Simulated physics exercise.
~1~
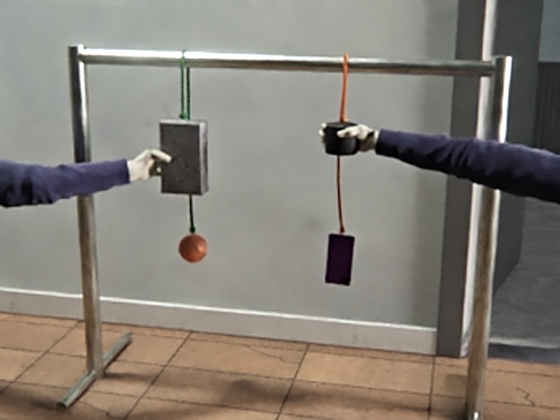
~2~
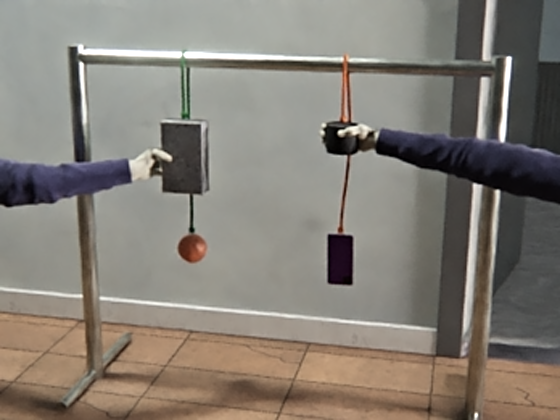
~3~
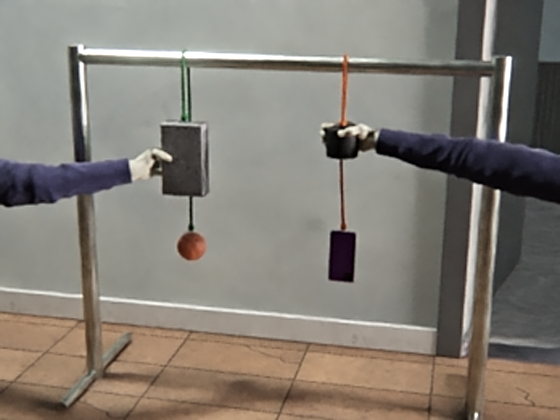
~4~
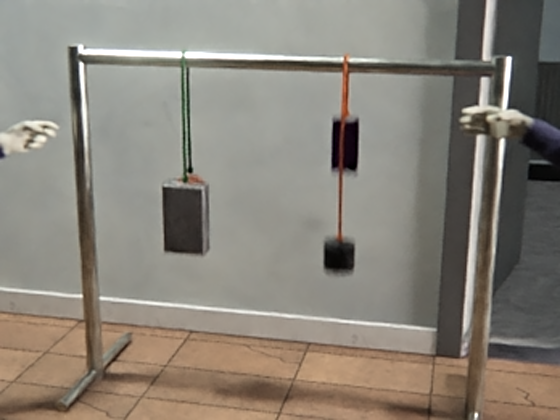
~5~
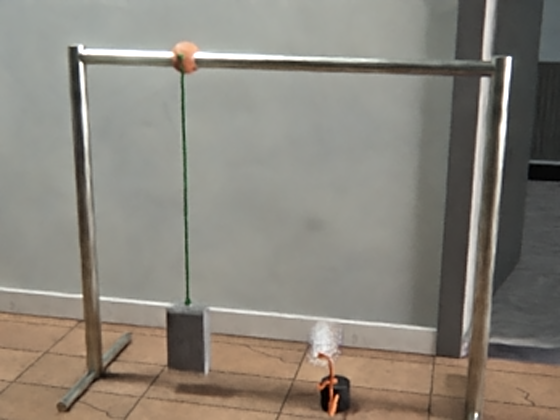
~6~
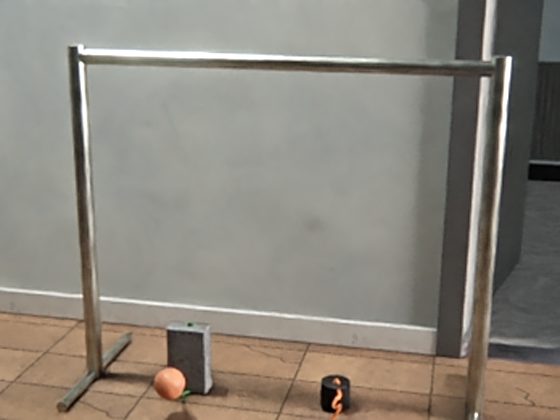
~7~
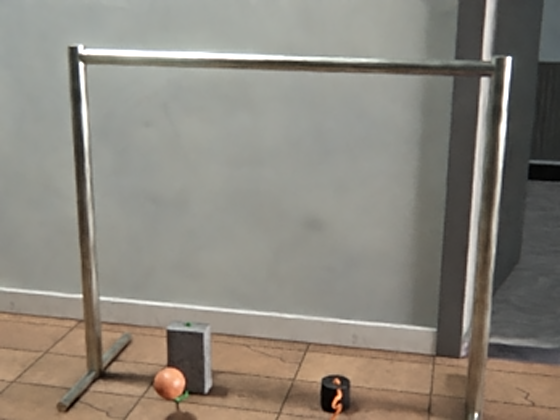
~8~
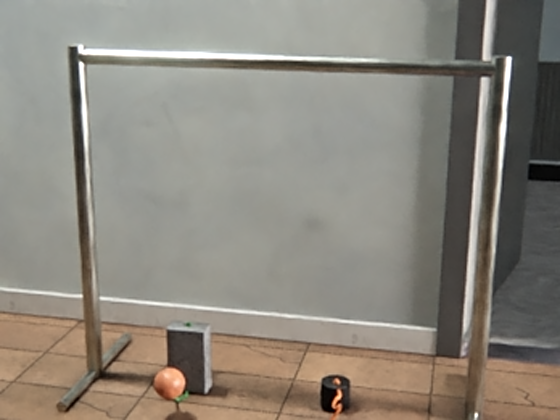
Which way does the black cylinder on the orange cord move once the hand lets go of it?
It moves down, dropping from beside the hand to the tiled floor.
